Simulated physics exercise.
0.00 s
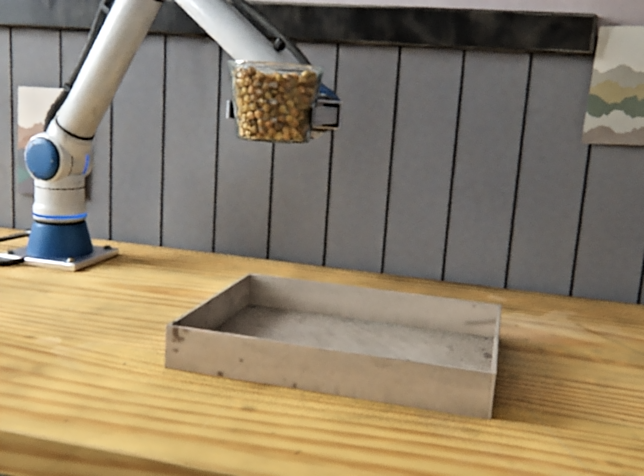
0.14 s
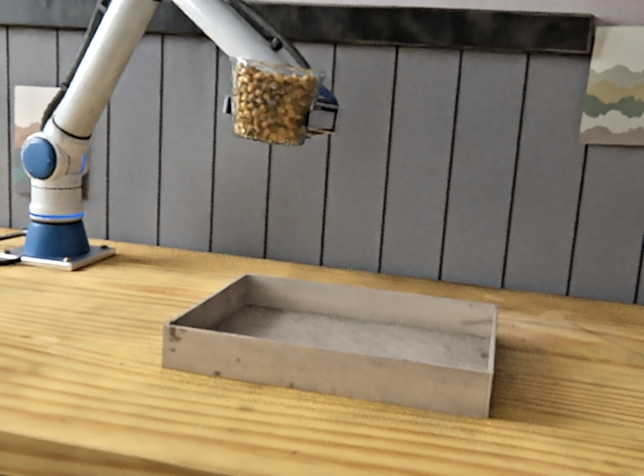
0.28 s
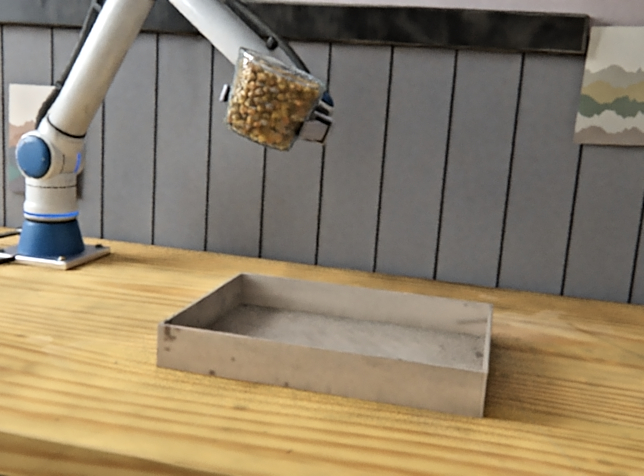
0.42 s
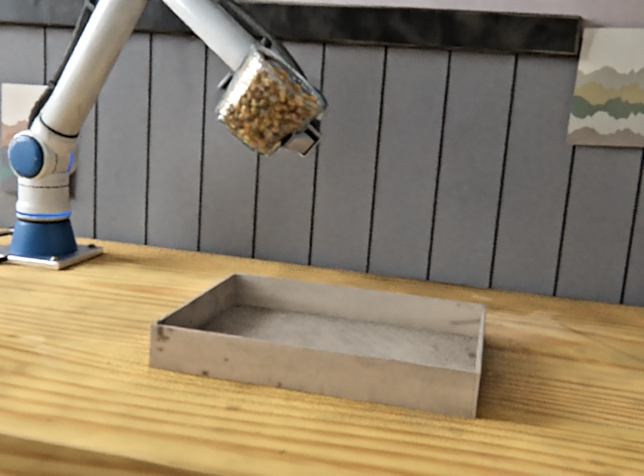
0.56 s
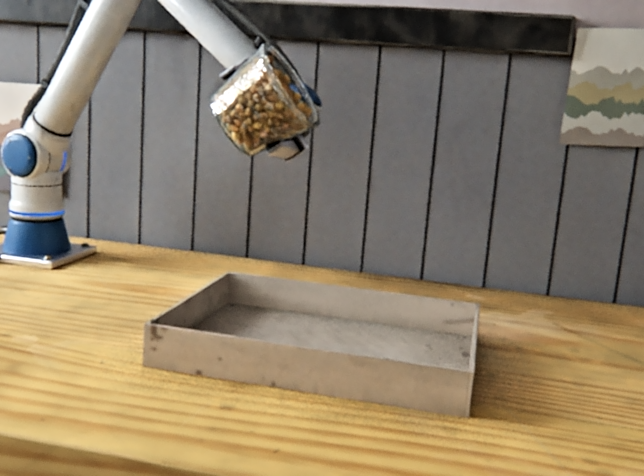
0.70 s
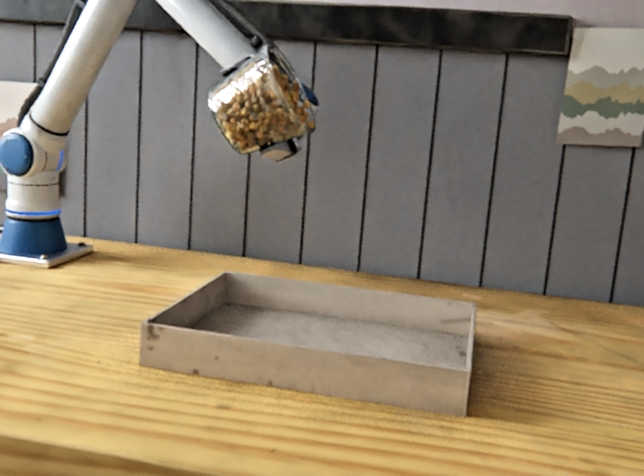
We see a robot arm holding a clear container of small, round, tan pieces above a wooden table with an open, empty tray; the arm steadily tilts the container to the right while the view drifts slightly and the pieces stay inside.
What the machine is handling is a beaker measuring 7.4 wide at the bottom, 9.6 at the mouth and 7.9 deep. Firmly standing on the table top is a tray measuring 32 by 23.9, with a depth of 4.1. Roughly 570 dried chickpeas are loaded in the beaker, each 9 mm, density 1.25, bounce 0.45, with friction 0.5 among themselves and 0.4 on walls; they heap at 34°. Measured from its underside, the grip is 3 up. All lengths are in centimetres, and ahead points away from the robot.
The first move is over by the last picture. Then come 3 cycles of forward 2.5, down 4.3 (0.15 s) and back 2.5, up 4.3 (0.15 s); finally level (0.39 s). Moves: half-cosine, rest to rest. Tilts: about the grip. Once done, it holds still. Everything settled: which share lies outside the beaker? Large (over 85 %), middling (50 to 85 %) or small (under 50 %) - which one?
Small.
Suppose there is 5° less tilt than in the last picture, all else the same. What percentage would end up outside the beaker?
I'd put it close to 10 per cent.
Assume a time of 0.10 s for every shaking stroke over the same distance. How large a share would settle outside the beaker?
In that case about 35 in a hundred.
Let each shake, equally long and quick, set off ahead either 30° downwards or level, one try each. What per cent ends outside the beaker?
30 and 55 %.
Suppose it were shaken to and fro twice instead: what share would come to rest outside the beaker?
In that case, some 10 per cent.
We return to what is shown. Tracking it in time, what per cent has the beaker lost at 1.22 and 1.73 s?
At the first moment 10 per cent, at the second 15 per cent.
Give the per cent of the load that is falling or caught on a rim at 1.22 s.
Roughly 3 per cent.
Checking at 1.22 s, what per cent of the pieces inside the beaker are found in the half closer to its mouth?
Around 50 per cent of it.
By 1.22 s, tilted 59° forward, highest piece 27 above the table; 516 in the beaker, 38 in the tray, 15 in flight or on a rim.
By 1.73 s, tilted 44° forward, highest piece 29 above the table; 489 in the beaker, 76 in the tray, 4 in flight or on a rim.
By 2.19 s, level, highest piece 31 above the table; 489 in the beaker, 80 in the tray.
By 3.24 s, level, highest piece 31 above the table; 489 in the beaker, 80 in the tray.
Final count, 489 in the beaker, 80 in the tray. That is 14 % outside the beaker.
